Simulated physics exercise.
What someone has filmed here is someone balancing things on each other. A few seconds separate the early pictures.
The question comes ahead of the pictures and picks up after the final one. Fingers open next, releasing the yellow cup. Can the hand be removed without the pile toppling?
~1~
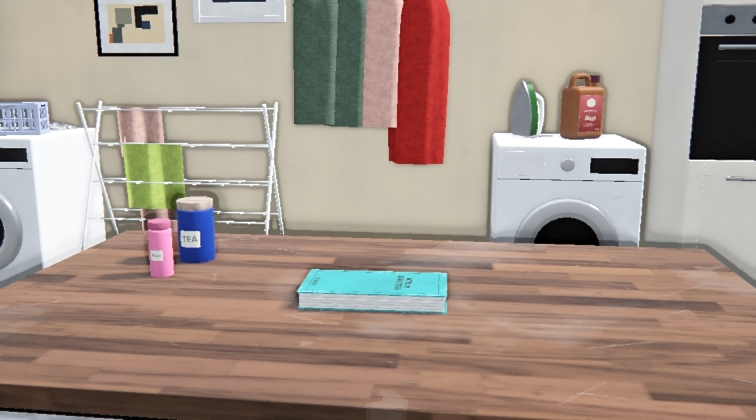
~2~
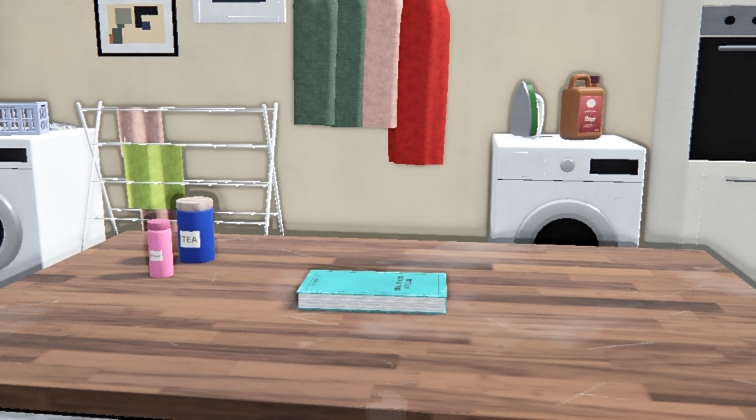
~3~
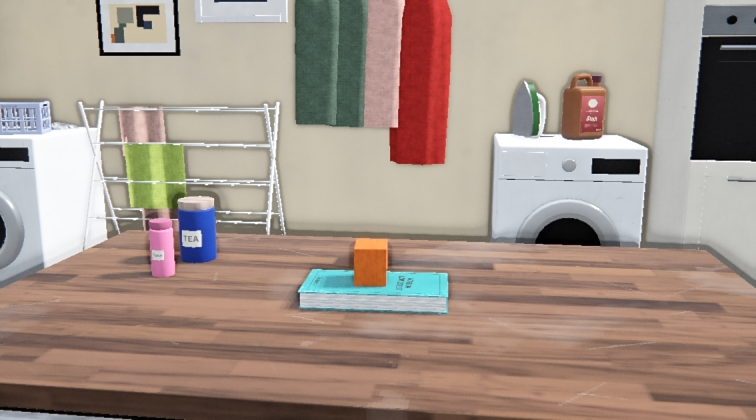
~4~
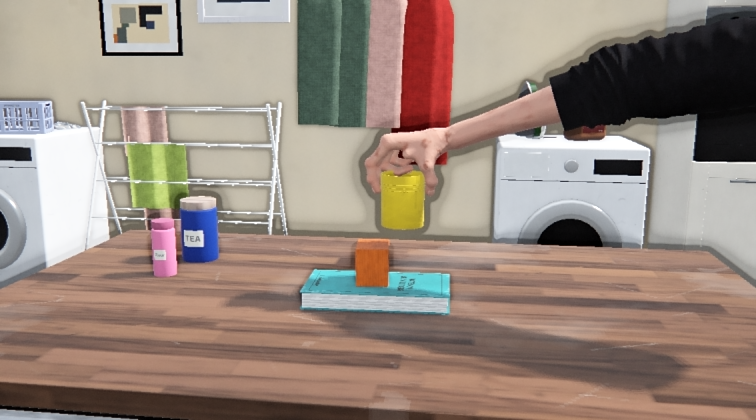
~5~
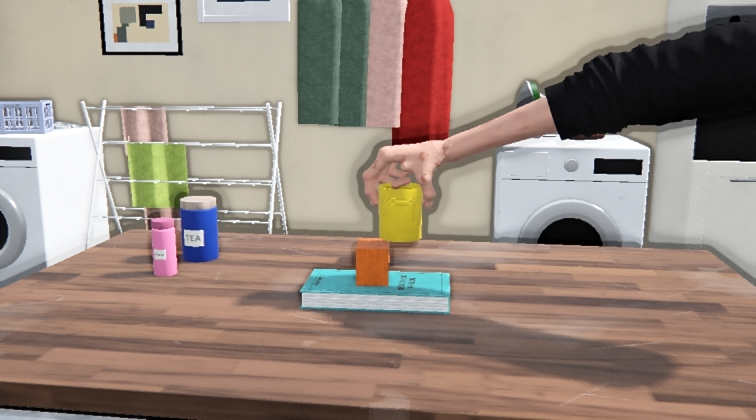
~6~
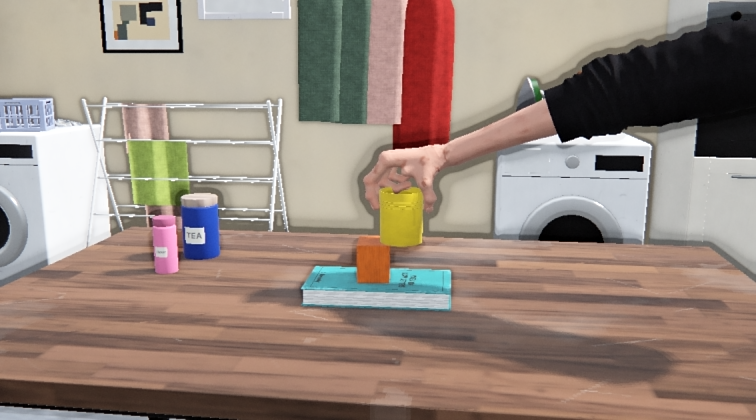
No, the pile topples.
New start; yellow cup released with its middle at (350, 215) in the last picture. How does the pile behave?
It collapses.
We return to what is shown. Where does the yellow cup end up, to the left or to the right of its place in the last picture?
It goes to the right.
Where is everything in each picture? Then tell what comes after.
In the first picture, the last thing is not in view yet; turquoise book (375, 290).
In the second picture, the last thing is not in view yet; blue jar (196, 230).
In the third picture, the last thing is not in view yet; turquoise book (376, 290).
In the fourth picture, coming down; yellow cup (403, 199); blue jar (199, 229).
In the fifth picture, coming down; yellow cup (400, 212); turquoise book (378, 290).
In the sixth picture, in place under the hand; yellow cup (401, 216); blue jar (201, 226).
Then, 0.30 s after the last picture, yellow cup now fallen.
Then, 0.60 s after the last picture, things are still on the move.
At rest, fallen, yellow cup; the other 4 in place. Seen from the same camera at the end, yellow cup near (511, 272). The pile loses its balance.
